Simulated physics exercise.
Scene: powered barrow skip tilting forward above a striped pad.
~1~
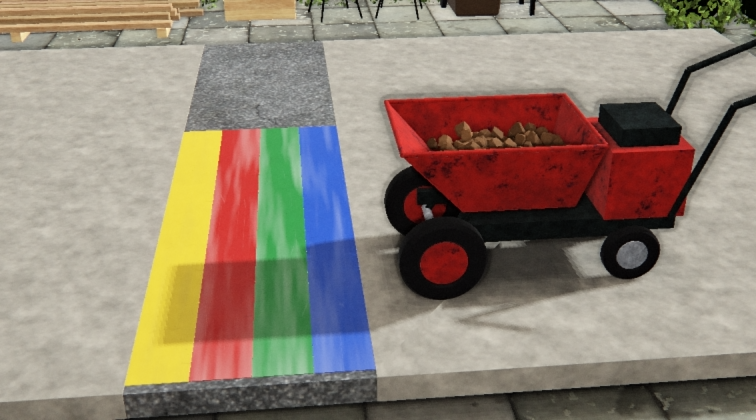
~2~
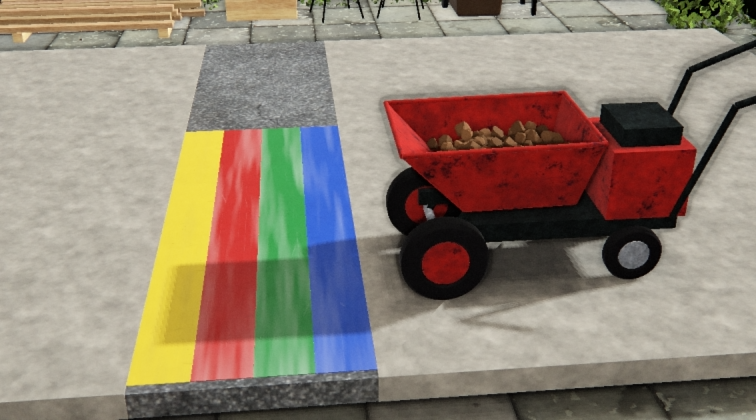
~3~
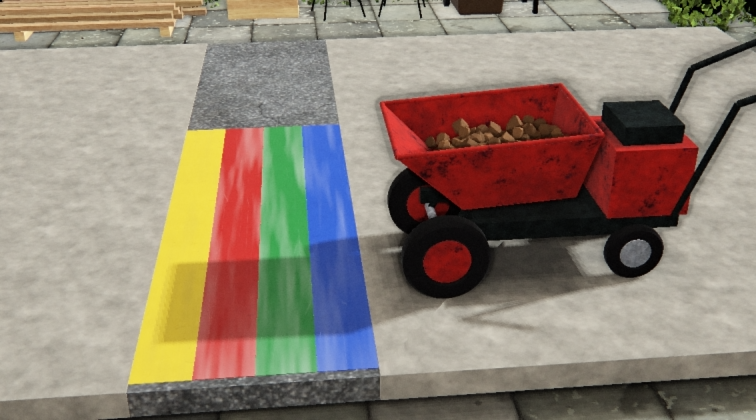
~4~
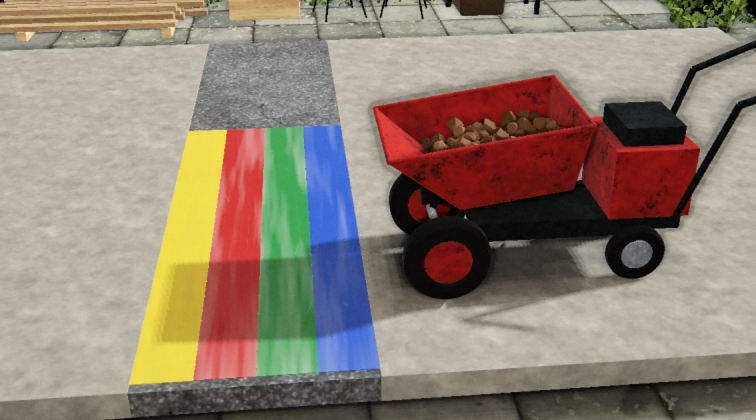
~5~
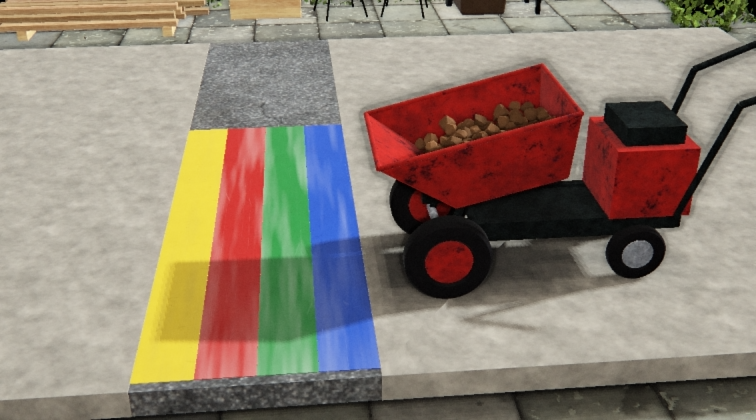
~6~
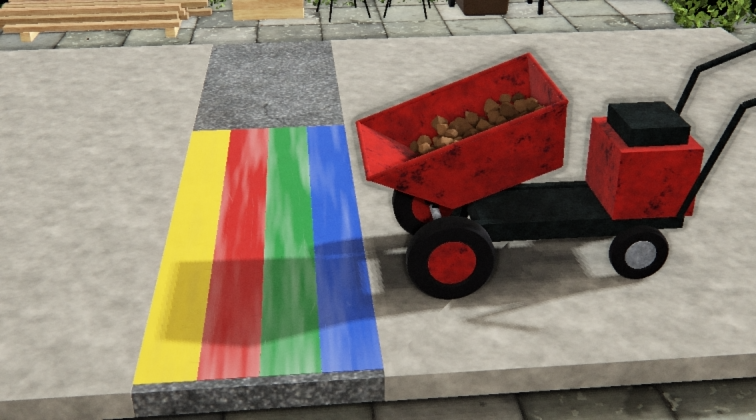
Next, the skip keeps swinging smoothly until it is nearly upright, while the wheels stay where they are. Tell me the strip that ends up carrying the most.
Green.
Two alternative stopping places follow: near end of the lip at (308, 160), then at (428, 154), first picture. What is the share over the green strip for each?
You'd get 0 in a hundred the first time and 40 in a hundred the second.
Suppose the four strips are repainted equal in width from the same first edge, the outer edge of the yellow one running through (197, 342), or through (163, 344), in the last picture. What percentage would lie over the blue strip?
Respectively 0 and 0 percent.
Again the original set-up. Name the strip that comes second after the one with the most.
The red one.
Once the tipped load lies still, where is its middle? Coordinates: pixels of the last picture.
Resting centre, last picture - approx. (271, 269).
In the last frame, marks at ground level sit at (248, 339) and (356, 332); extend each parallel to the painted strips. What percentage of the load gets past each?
That's 30 in a hundred for the first and 80 in a hundred for the second.
Just after the last frame, skip tipped steeply; every one in the skip.
A moment on, skip tipped right over; roughly half in the skip; just a few over the blue strip; roughly a third over the green strip; about a tenth over the red strip.
Further on, skip tipped right over; roughly a quarter in the skip; about a tenth over the blue strip; roughly half over the green strip; roughly a quarter over the red strip; about a tenth over the yellow strip; just a few off the paint.
When it is over, skip tipped right over; roughly a quarter in the skip; about a tenth over the blue strip; roughly half over the green strip; roughly a quarter over the red strip; about a tenth over the yellow strip; just a few off the paint.
